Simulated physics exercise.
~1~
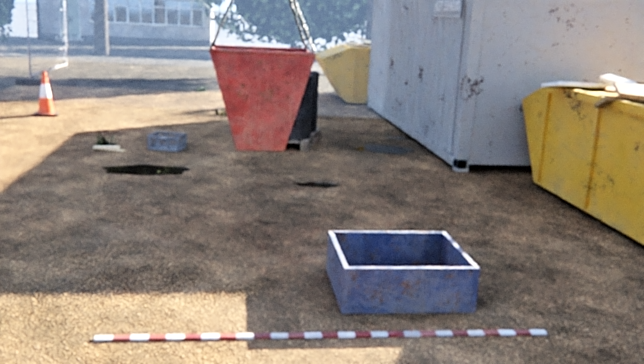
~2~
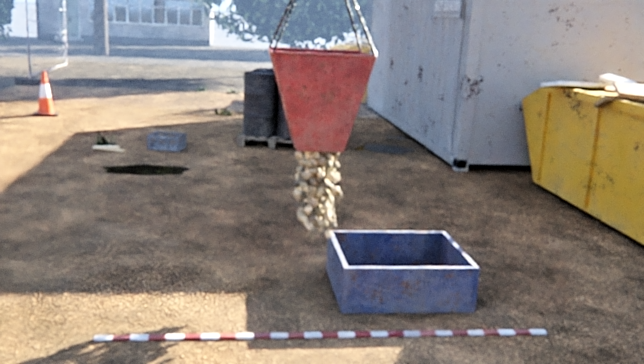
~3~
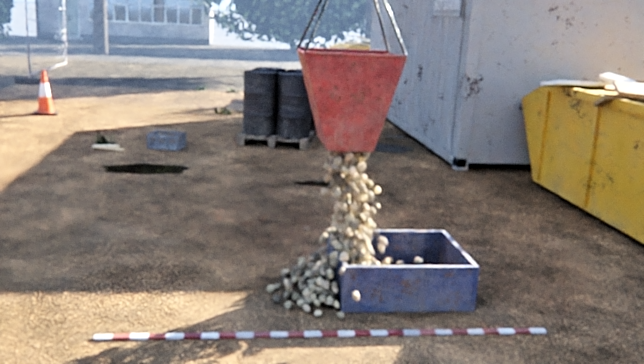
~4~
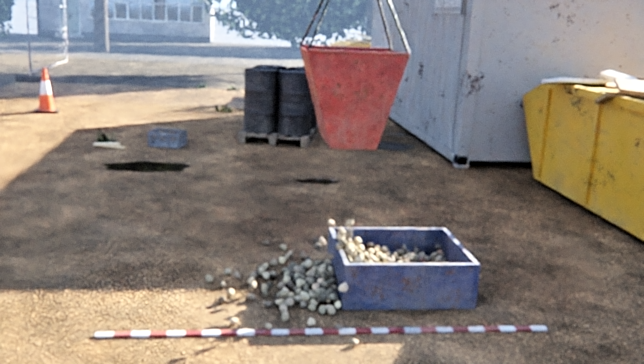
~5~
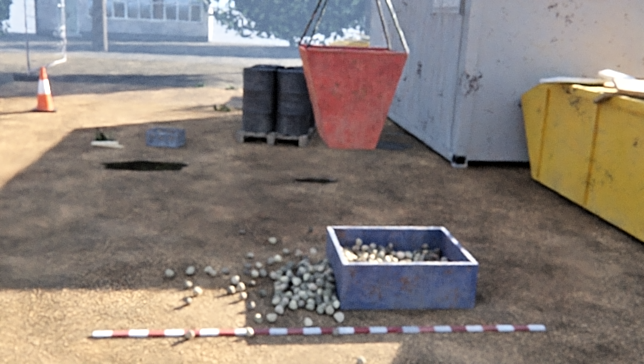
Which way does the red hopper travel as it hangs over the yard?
The red hopper travels to the right, coming to a stop above the blue bin.
